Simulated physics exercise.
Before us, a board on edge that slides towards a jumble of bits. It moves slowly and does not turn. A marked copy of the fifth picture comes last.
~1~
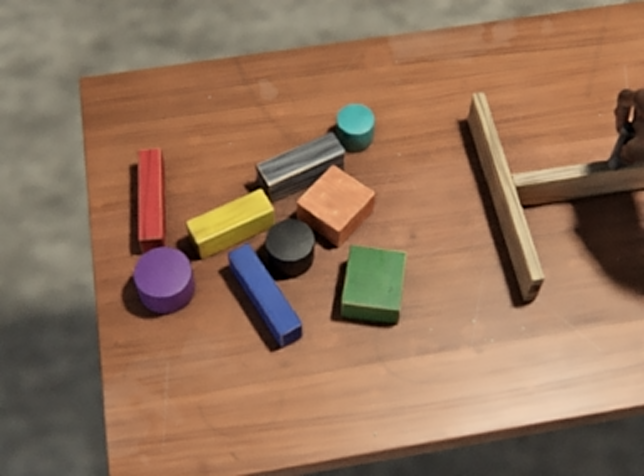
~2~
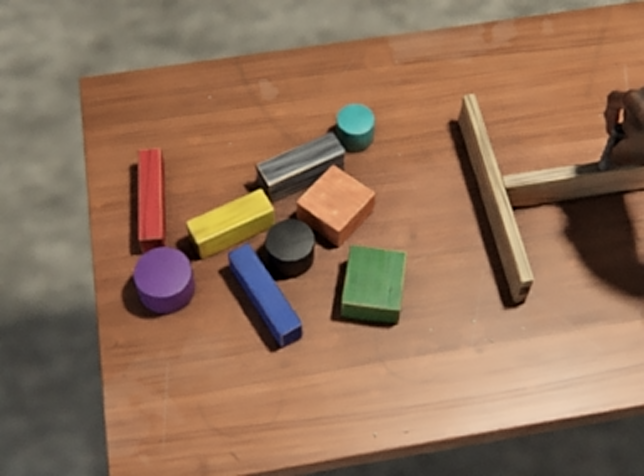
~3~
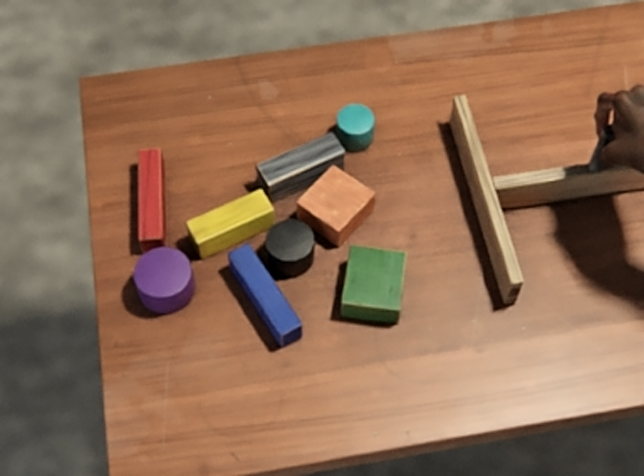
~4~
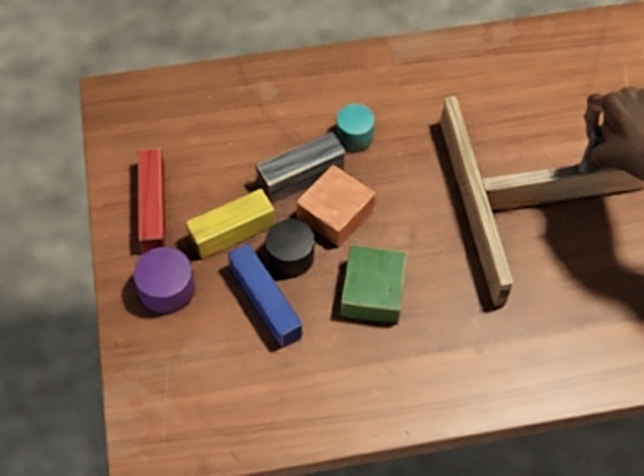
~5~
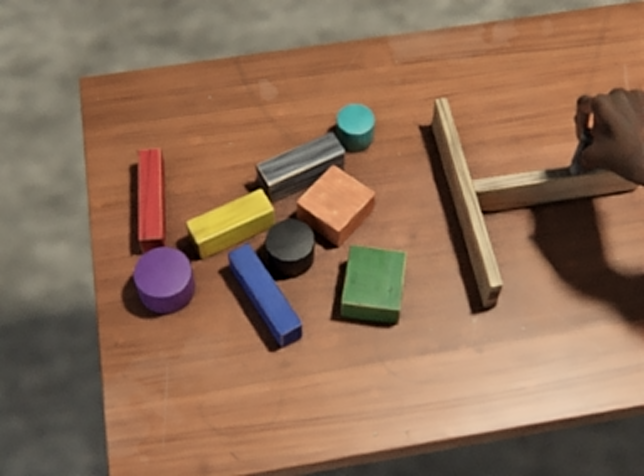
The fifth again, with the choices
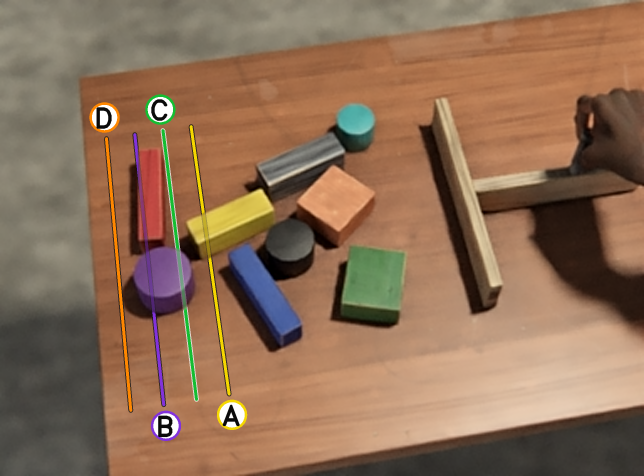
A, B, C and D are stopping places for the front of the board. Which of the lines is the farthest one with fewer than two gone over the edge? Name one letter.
It can go as far as A.
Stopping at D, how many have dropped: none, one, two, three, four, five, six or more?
Six or more.
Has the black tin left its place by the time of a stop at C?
Yes.
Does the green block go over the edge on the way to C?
By then, no.
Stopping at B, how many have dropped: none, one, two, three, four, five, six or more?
Four.
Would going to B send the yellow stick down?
Yes.
On the marked copy, A at (209, 250); B at (148, 259); C at (178, 255); D at (118, 264).
Following A. Soon after the start, board (375, 201); turquoise tin (328, 127); green block (356, 289).
Later, board (282, 215); purple tin (160, 290); yellow stick (186, 231).
In the end, board (211, 226); purple tin (100, 302); red stick (95, 204); none fallen.
As for the rest, B drops four; C drops three; D drops eight.
